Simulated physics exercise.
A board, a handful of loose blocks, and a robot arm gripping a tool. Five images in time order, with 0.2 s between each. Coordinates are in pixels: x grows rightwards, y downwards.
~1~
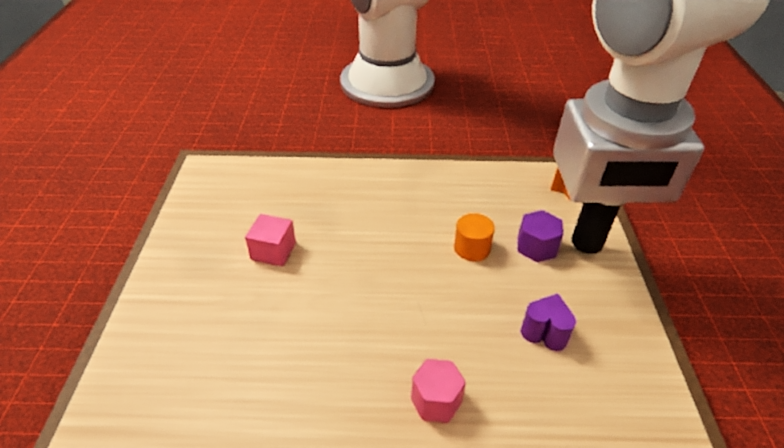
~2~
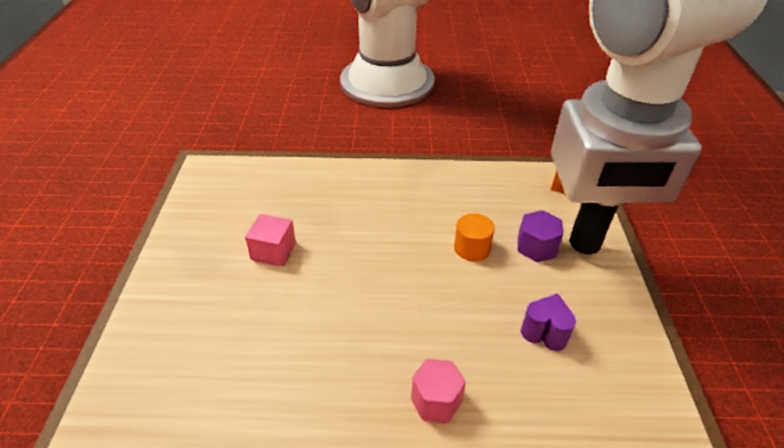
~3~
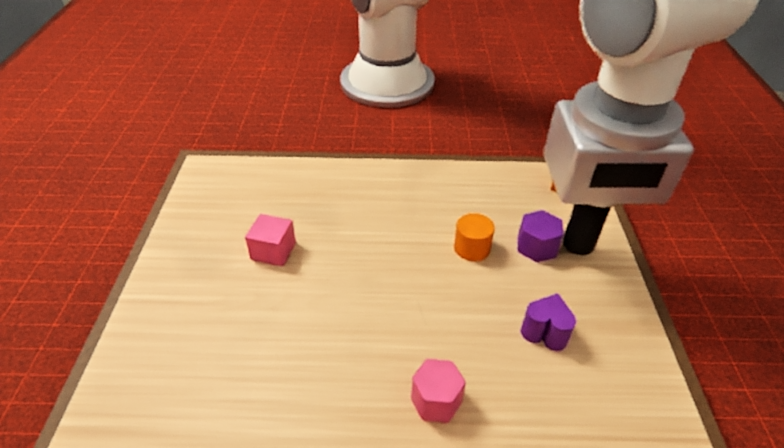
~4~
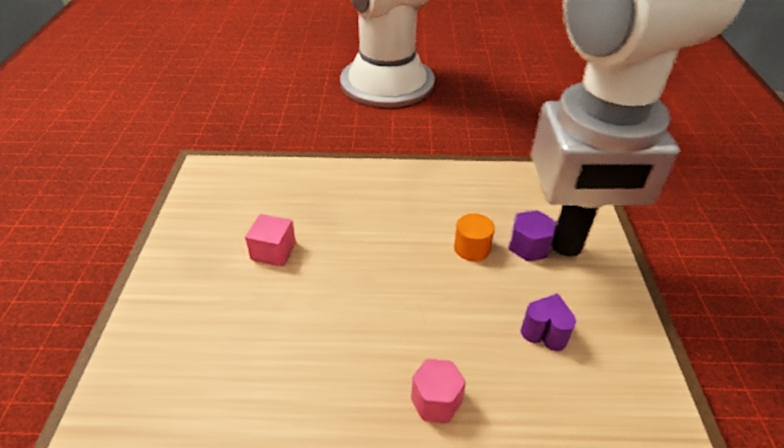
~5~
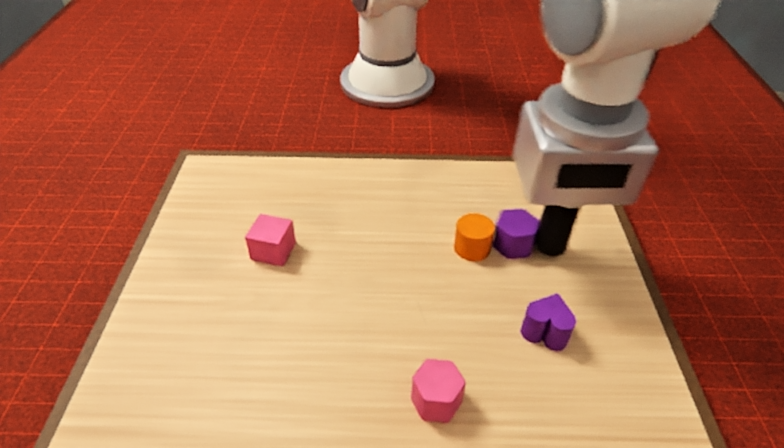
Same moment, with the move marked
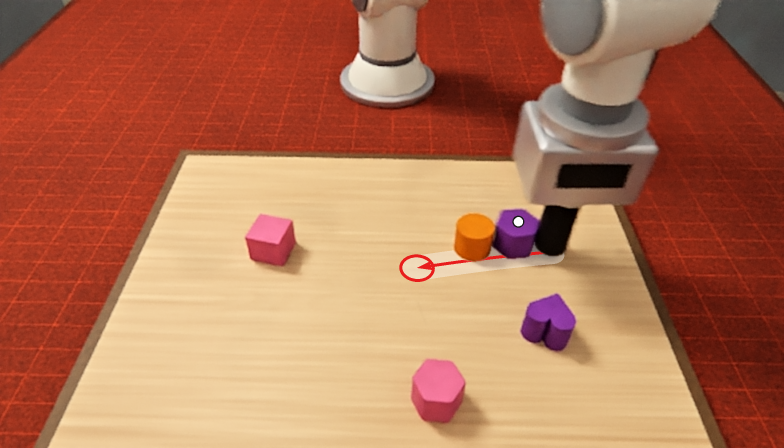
A white and grey robot arm holding a black cylindrical tool stands at the right of a pale wooden board on a red floor, seen from a fixed, raised viewpoint. A pink cube sits at left, an orange disc and purple hexagonal block near the tool, a purple heart and pink hexagon lower down. The tool slides left and pushes the purple hexagonal block leftward up close to the orange disc.
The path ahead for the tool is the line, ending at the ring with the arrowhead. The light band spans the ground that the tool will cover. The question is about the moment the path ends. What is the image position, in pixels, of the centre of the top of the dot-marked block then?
The answer is (482, 210).
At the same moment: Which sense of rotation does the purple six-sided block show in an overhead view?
Top view: Clockwise.
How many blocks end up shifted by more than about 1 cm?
Looking at the path, I think two of the blocks end up more than 1 cm away.
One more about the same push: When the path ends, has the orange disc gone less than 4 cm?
Final answer: No.
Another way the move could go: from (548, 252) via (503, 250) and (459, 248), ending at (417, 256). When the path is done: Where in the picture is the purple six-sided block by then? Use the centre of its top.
I'd expect the centre of its top face to be at (457, 201).
Drawn move, from (548, 252) directly to (417, 268); the dot is on the purple six-sided block.
The first path, step by step. One third of the way, tool at (506, 249); orange disc at (450, 222); purple six-sided block at (486, 212), turned 35° clockwise.
Two thirds of the way, tool at (462, 255); orange disc at (439, 220); purple six-sided block at (482, 210), turned 50° clockwise.
At the end, tool at (418, 261); orange disc at (432, 217); purple six-sided block at (482, 210), turned 50° clockwise.
